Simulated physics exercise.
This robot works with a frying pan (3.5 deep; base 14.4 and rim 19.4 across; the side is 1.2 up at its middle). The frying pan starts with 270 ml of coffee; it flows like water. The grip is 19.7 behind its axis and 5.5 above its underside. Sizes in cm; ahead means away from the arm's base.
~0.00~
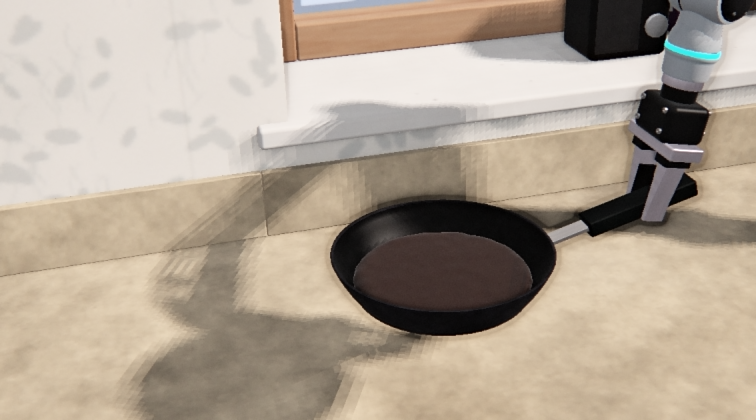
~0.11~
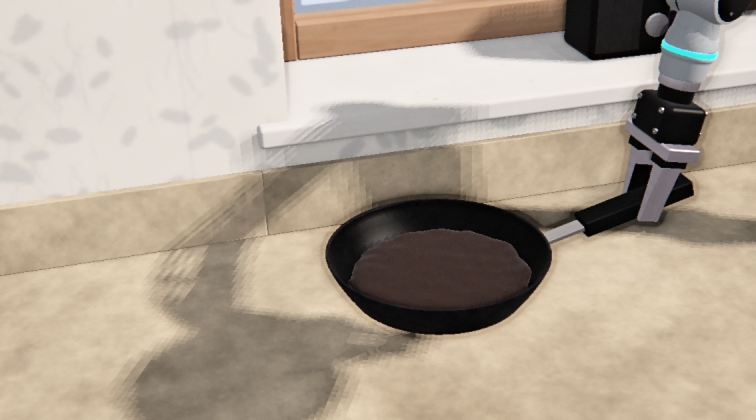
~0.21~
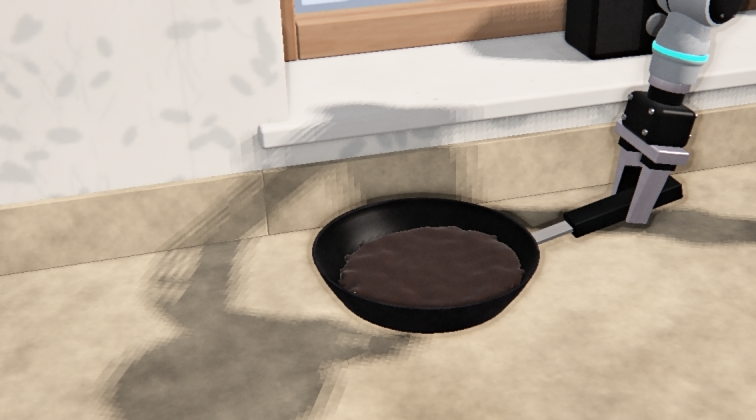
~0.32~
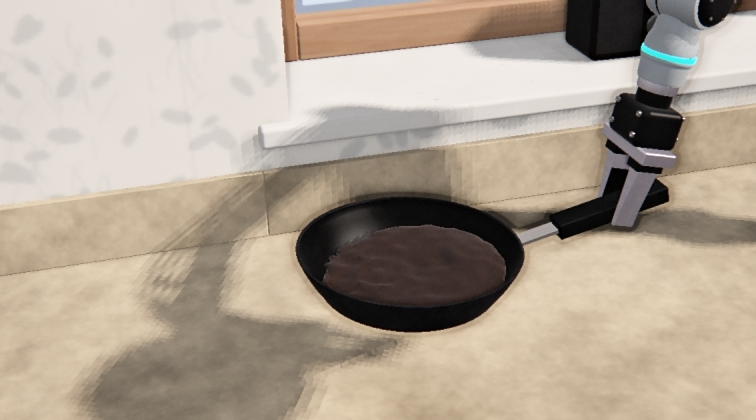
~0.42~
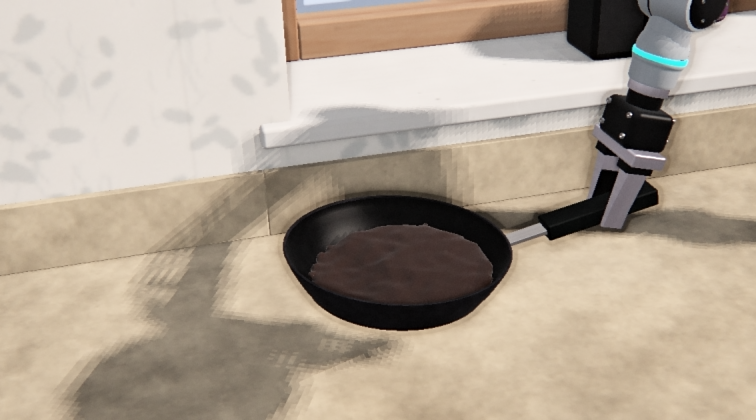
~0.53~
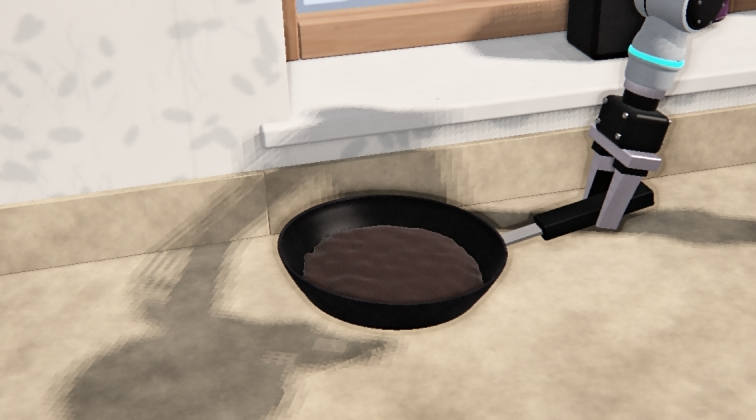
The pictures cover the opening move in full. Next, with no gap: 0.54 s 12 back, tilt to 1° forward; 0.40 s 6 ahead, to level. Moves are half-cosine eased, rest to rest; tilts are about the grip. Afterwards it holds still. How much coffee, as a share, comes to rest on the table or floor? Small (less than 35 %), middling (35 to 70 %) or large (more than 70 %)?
Answer: Small; less than 35 % of the coffee finishes on the table or floor.
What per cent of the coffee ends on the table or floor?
Some 20 per cent.
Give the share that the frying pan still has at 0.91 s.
About 100 %.
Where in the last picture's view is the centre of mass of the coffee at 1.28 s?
Around (548, 264).
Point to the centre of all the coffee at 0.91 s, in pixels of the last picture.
Near (474, 269).
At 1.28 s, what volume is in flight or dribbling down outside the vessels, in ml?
Some 35 ml.
After 0.91 s, level, liquid up to 16 above the table; 265 ml in the frying pan.
After 1.28 s, level, liquid up to 17 above the table; 225 ml in the frying pan, 5 ml on the table or floor, 35 ml in the air or running down outside.
After 1.67 s, level, liquid up to 18 above the table; 210 ml in the frying pan, 40 ml on the table or floor, 20 ml in the air or running down outside.
After 2.47 s, level, liquid up to 16 above the table; 210 ml in the frying pan, 60 ml on the table or floor.
At rest, 210 ml in the frying pan, 60 ml on the table or floor. That is 22 % on the table or floor.
